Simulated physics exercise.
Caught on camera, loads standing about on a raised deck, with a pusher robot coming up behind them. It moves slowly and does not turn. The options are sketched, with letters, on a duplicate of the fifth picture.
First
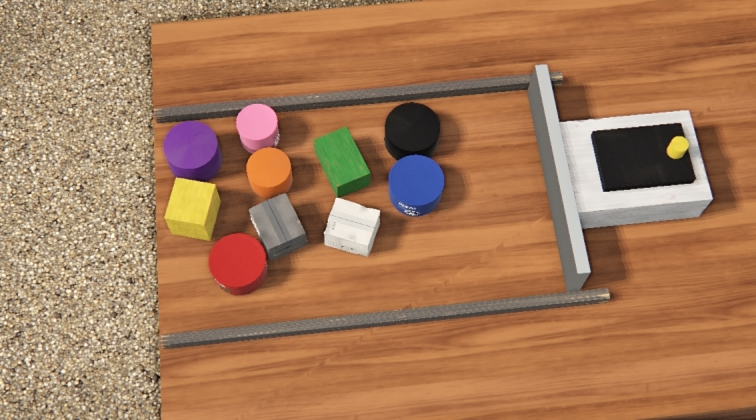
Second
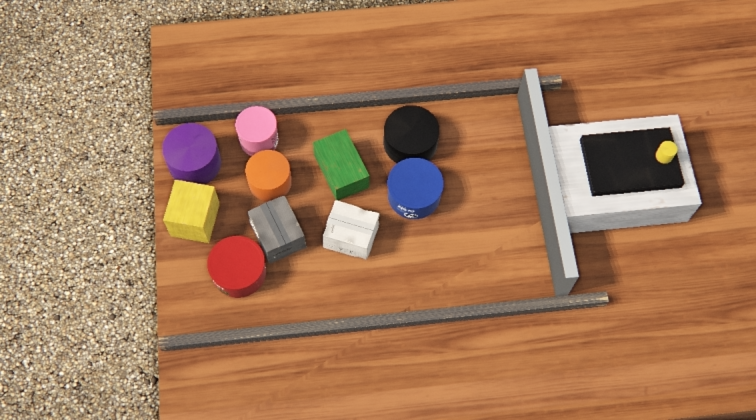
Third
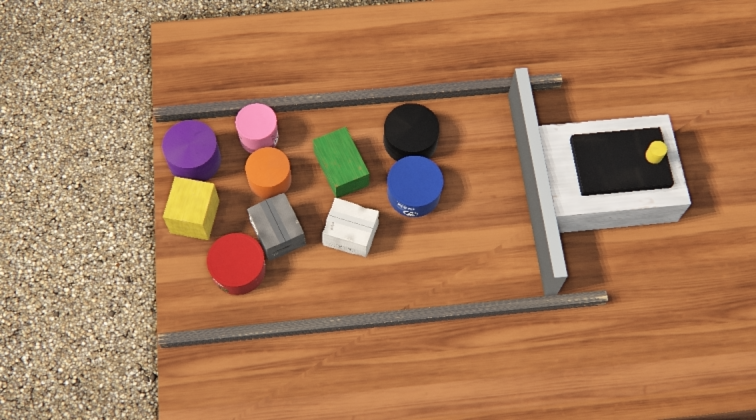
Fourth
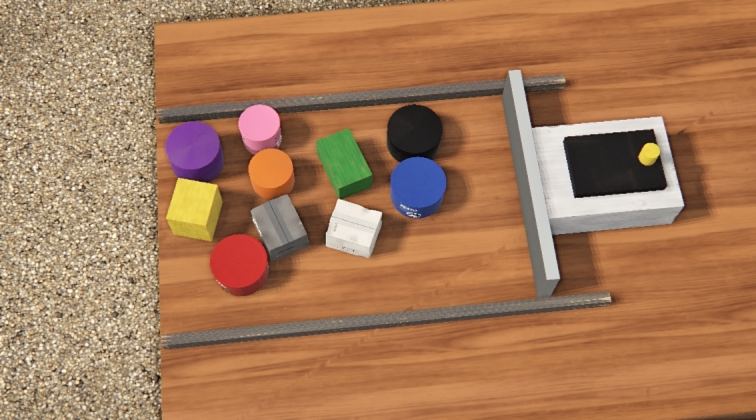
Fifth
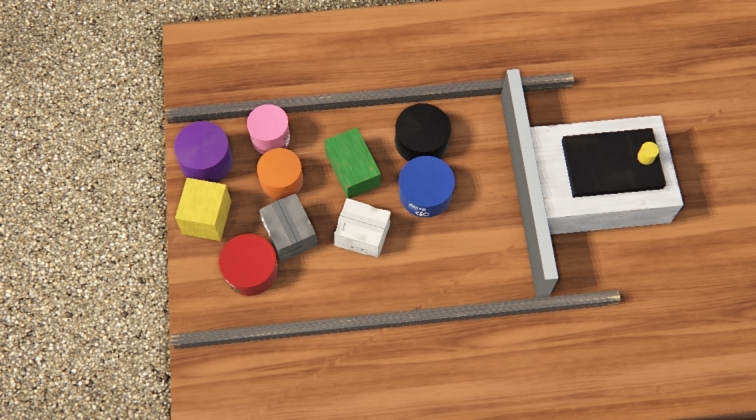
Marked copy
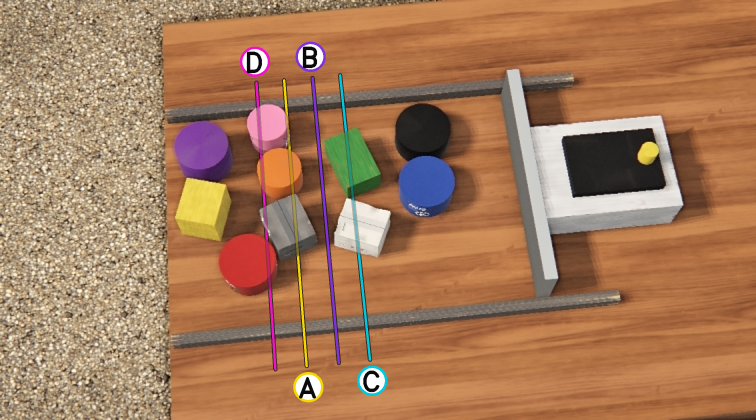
Wooden deck holding colourful cylinders and blocks, all standing still, while a white pusher robot creeps straight left towards them.
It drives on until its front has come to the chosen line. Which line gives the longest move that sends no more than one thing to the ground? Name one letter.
A is the last line within the limit.
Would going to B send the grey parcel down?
No.
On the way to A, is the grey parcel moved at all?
By then, yes.
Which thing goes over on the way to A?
The yellow crate goes over.
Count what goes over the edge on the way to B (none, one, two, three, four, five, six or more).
By then, none.
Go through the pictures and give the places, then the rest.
In the first picture, black canister (412, 133); red pail (239, 266); white box (352, 227).
In the second picture, robot (625, 161); green crate (341, 165).
In the third picture, robot (615, 161); pink pail (257, 130).
In the fourth picture, robot (607, 163); grey parcel (280, 228).
In the fifth picture, robot (606, 162); yellow crate (204, 210); black canister (422, 134); red pail (249, 266).
On the marked copy, A at (295, 214); B at (325, 212); C at (354, 209); D at (265, 217).
With A. Early on, robot (521, 170); black canister (401, 136); blue pail (408, 189).
Further on, robot (438, 178); orange canister (240, 181); pink pail (251, 127).
At the end, robot (374, 184); yellow crate over the edge; purple canister (172, 144); one fallen.
As for the rest, B is within the limit but short; C is within the limit but short; D drops three.
